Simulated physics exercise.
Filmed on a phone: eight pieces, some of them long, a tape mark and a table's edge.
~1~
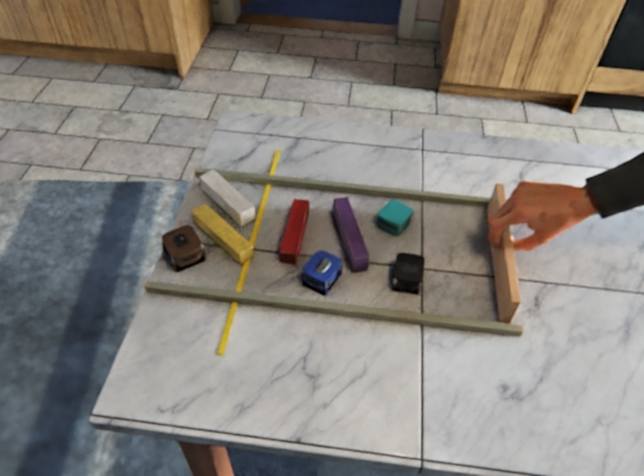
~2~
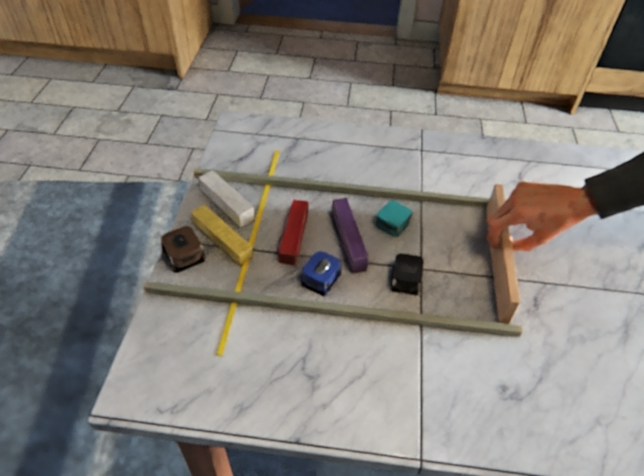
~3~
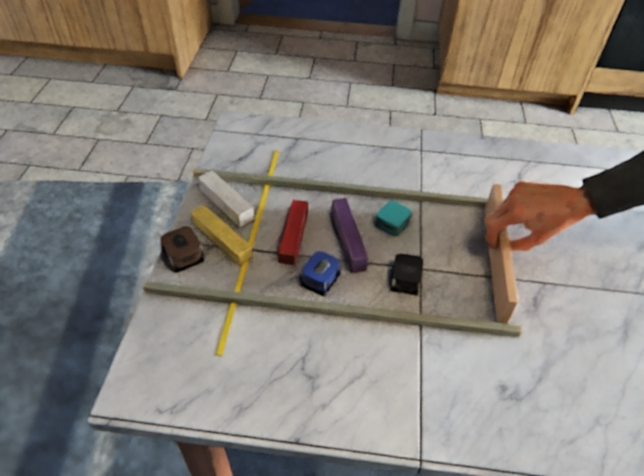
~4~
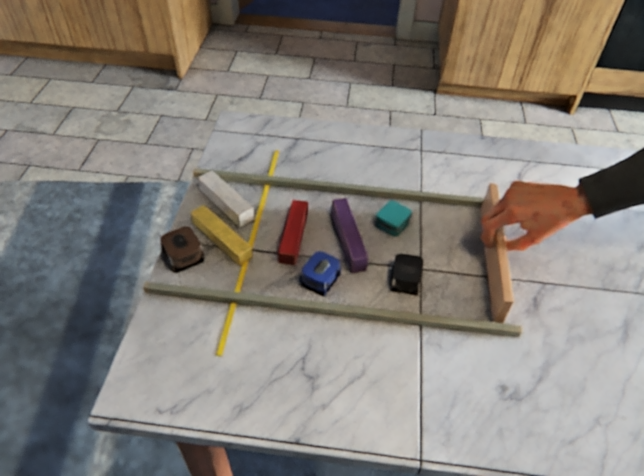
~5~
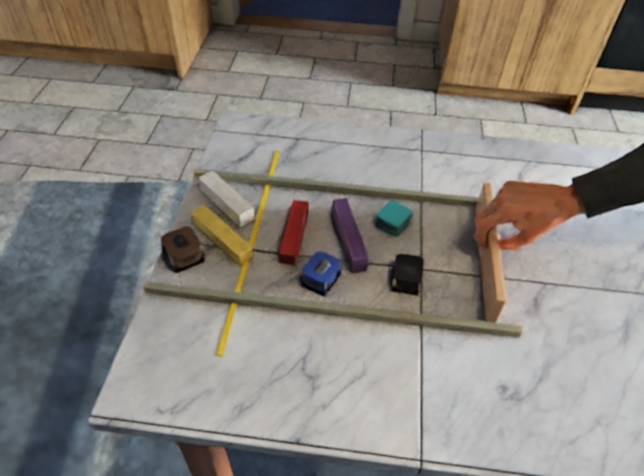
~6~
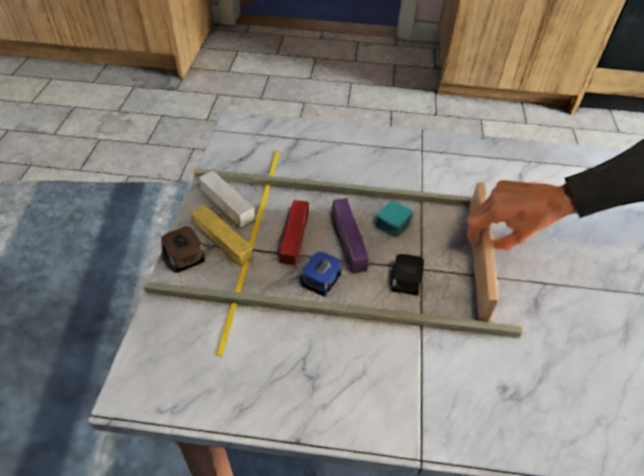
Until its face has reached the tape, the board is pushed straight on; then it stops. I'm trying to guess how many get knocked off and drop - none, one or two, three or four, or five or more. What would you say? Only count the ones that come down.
One to two.
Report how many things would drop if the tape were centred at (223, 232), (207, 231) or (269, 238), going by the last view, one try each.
The counts would be 3, 4 and 0.
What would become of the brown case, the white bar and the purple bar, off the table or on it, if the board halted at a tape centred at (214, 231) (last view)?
Brown case - goes down, white bar - goes down, purple bar - stays in place.
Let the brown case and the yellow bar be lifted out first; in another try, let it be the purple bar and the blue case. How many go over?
Result: 0, then 0.
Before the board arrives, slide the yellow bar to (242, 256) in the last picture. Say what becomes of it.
It simply keeps its place on top.
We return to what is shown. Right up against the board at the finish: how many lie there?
Contact count: 2.
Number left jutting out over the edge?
2 is the number.
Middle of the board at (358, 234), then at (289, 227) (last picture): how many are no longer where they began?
First position 4; second position 7.
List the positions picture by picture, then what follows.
The first frame shows brown case (183, 248); white bar (227, 197); yellow bar (222, 233); board (502, 249); tape (254, 235).
The second frame shows white bar (226, 198); turquoise case (394, 219).
The third frame shows yellow bar (221, 234); purple bar (349, 234).
The fourth frame shows brown case (182, 249); black case (407, 275).
The fifth frame shows white bar (226, 198); red stick (294, 231).
The sixth frame shows brown case (183, 249); white bar (227, 198); yellow bar (222, 234); board (482, 248); tape (254, 236).
A little later, none off yet; brown case at rest near (183, 249); white bar at rest near (227, 198); yellow bar at rest near (222, 234).
When it is over, the number that fall off is one or two; down, brown case.
